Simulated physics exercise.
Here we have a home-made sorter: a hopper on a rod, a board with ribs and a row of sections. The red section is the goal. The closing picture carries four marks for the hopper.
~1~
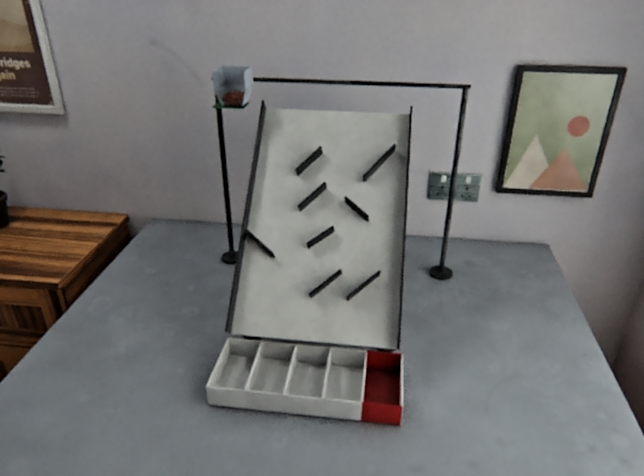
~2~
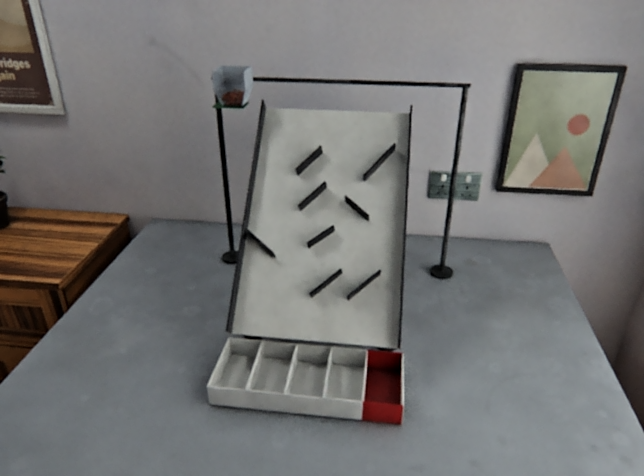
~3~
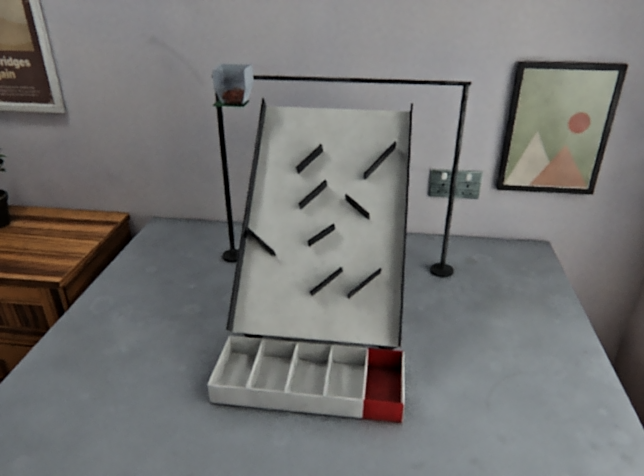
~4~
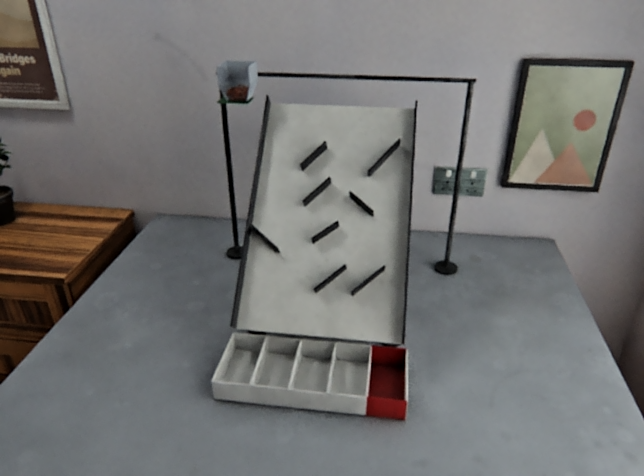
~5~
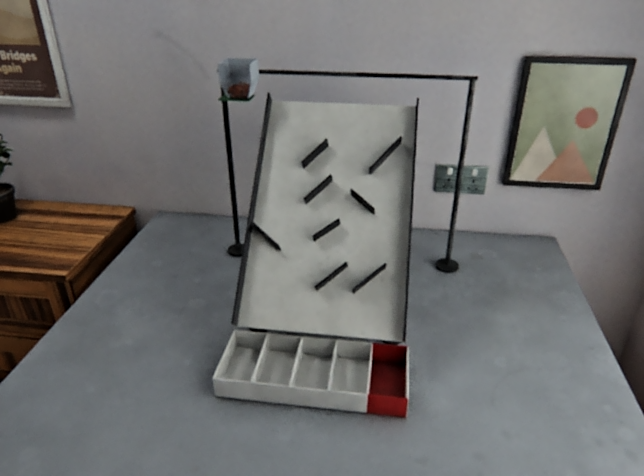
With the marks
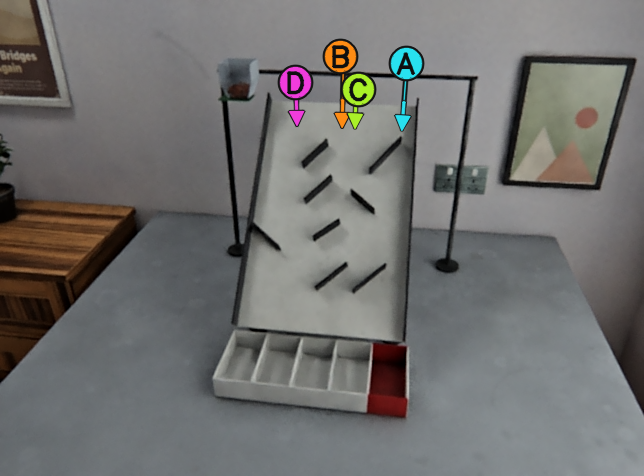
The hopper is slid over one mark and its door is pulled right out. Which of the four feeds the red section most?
The best mark is A.
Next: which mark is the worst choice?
D it is.
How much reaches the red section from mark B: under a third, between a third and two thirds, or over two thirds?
Mark B gives under a third.
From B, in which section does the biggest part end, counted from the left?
The second from the left.
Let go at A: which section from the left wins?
The fifth.
On the marked copy, mark A meets the board at (402, 124); mark B meets the board at (342, 122); mark C meets the board at (355, 123); mark D meets the board at (296, 120).
For mark A, about half in the red section, about a third in other sections, a small part held on the board.
For mark B, a small part in the red section, most in other sections, a small part held on the board.
For mark C, a small part in the red section, most in other sections, a small part held on the board.
For mark D, none in the red section, most in other sections, a small part held on the board.
